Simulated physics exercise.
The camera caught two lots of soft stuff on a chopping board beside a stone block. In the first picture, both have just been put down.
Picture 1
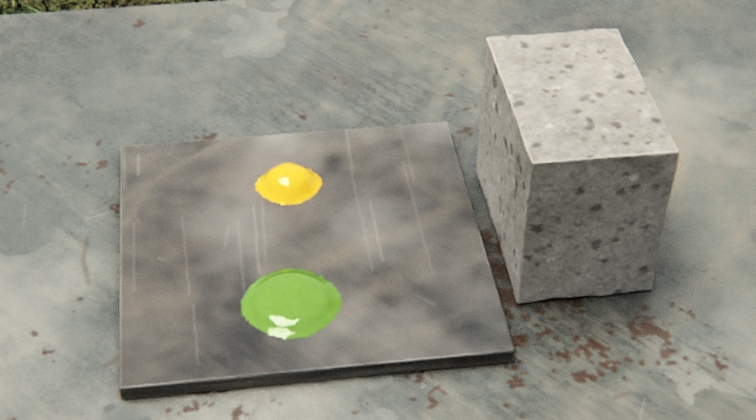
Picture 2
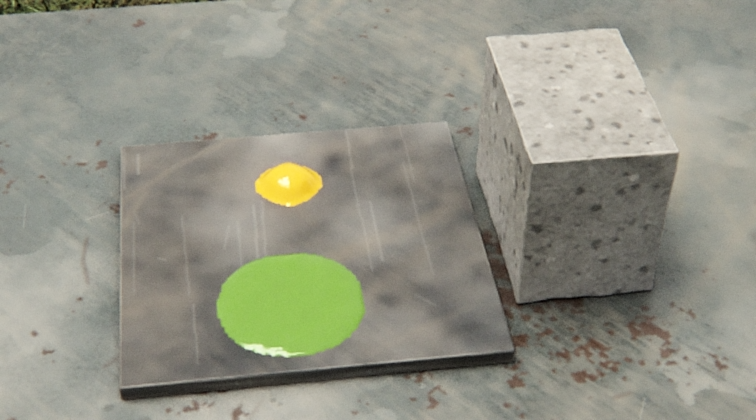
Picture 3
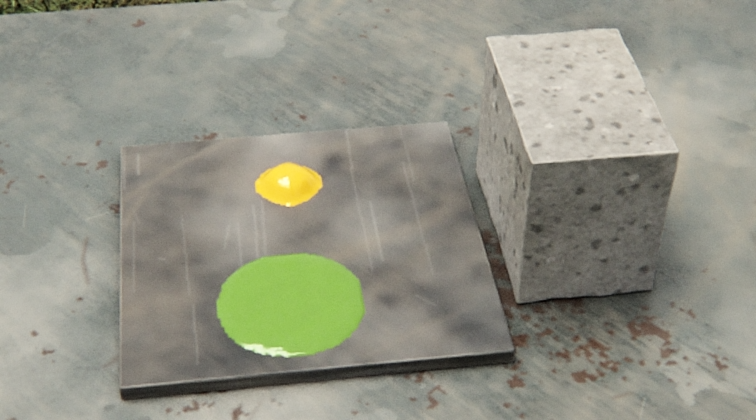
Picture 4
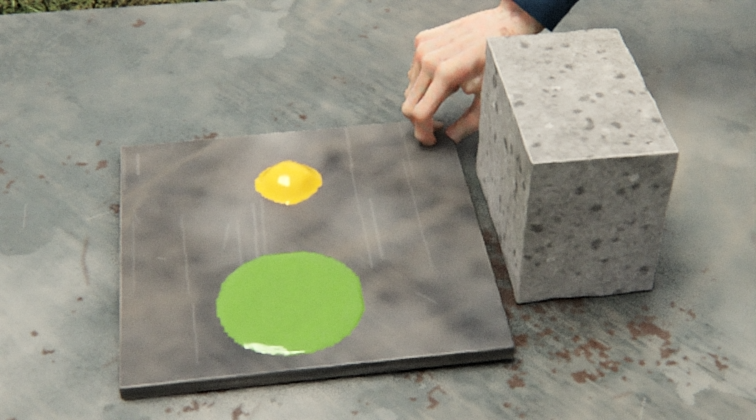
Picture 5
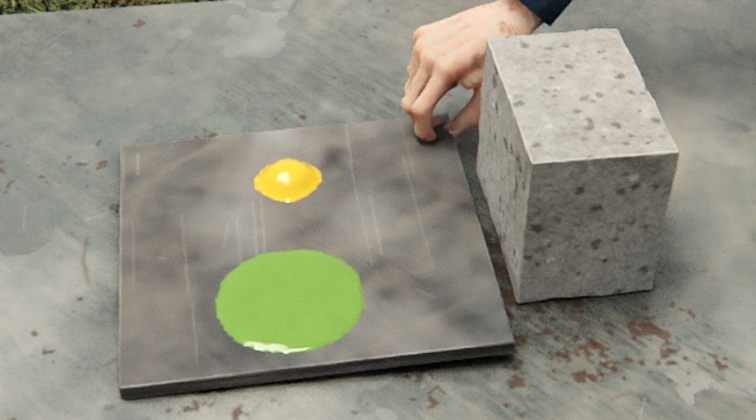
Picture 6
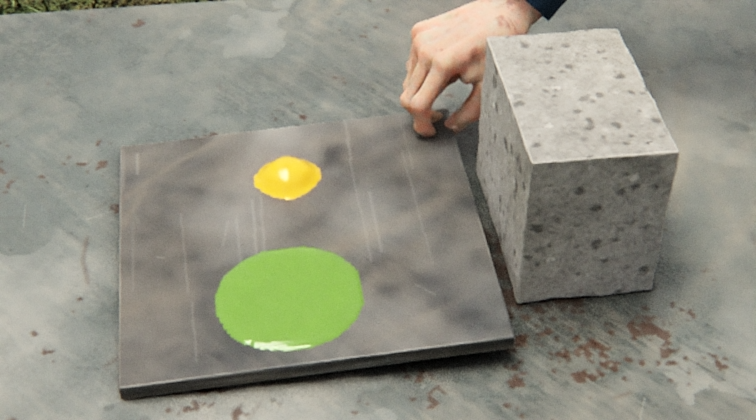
Hand gripping and slightly raising the far end of a dark board after green paste spreads thin beside a mounded yellow paste.
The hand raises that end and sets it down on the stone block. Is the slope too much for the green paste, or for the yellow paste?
Take the green paste first: It goes over; then the yellow paste keeps its place.
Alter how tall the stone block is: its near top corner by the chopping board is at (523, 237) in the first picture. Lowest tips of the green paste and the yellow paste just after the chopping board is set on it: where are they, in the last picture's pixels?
Taken in turn, the fronts are at (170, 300) and (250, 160).
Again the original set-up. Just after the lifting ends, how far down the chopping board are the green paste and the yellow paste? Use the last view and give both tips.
In the last picture, the first one sits at (112, 318) and the second at (222, 131).
Shortly, slope about 33°; the green paste is dripping off the low end; the yellow paste has not moved.
Then, the green paste is dripping off the low end; the yellow paste has not moved.
At the finish, slope about 33°; the green paste is dripping off the low end; the yellow paste has not moved.
